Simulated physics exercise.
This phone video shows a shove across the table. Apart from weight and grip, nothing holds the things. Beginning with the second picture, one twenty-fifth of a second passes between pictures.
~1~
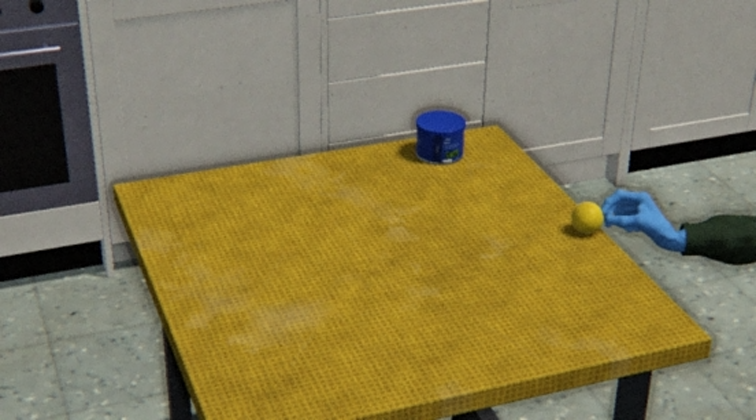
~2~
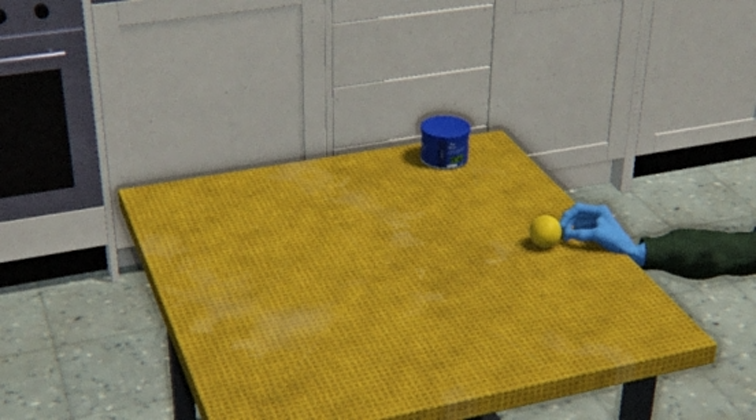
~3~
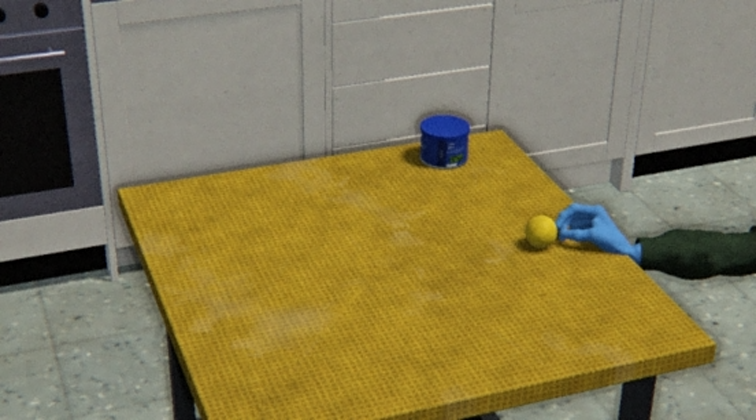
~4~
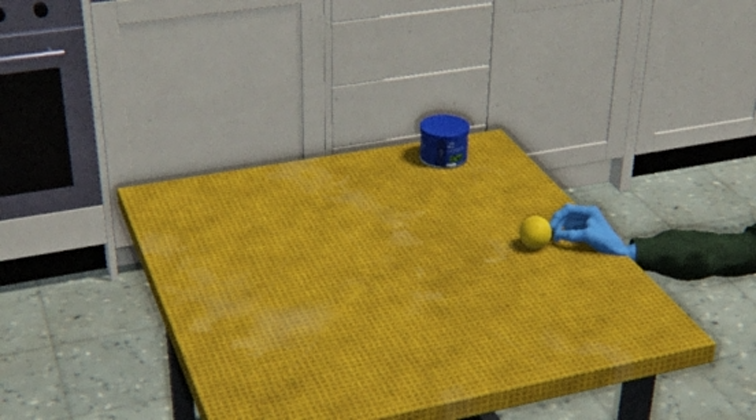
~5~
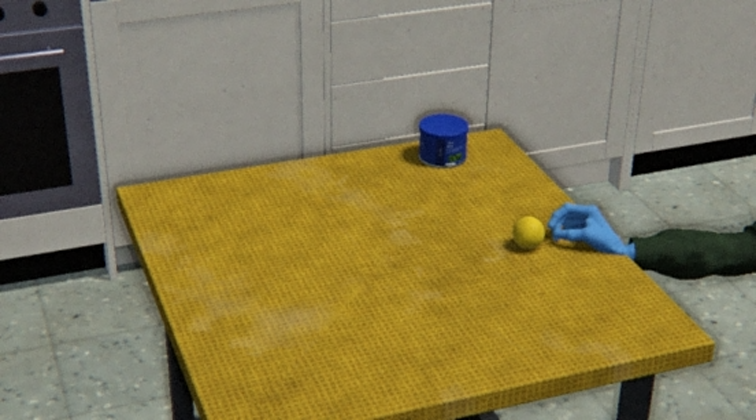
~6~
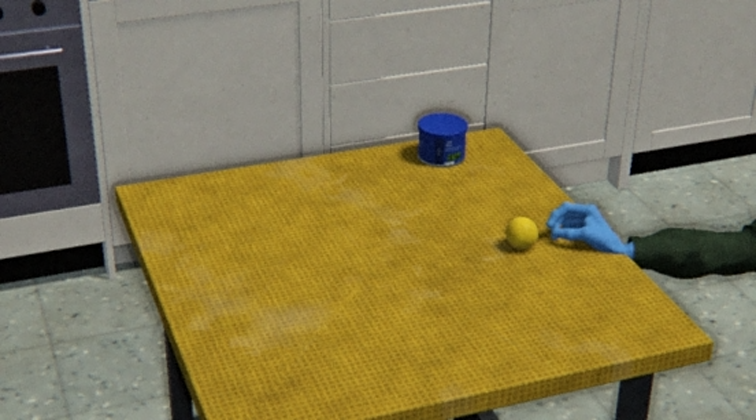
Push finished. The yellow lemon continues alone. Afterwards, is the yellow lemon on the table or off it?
On the table.
Then, 0.10 s past the last view, yellow lemon displaced about its own width near (509, 235).
Then, 0.40 s past the last view, yellow lemon displaced well along near (477, 241).
Then, 0.70 s past the last view, yellow lemon displaced well along near (457, 245).
Finally, moved from the start, yellow lemon. Final places as the last picture's camera would see them, yellow lemon near (450, 246).
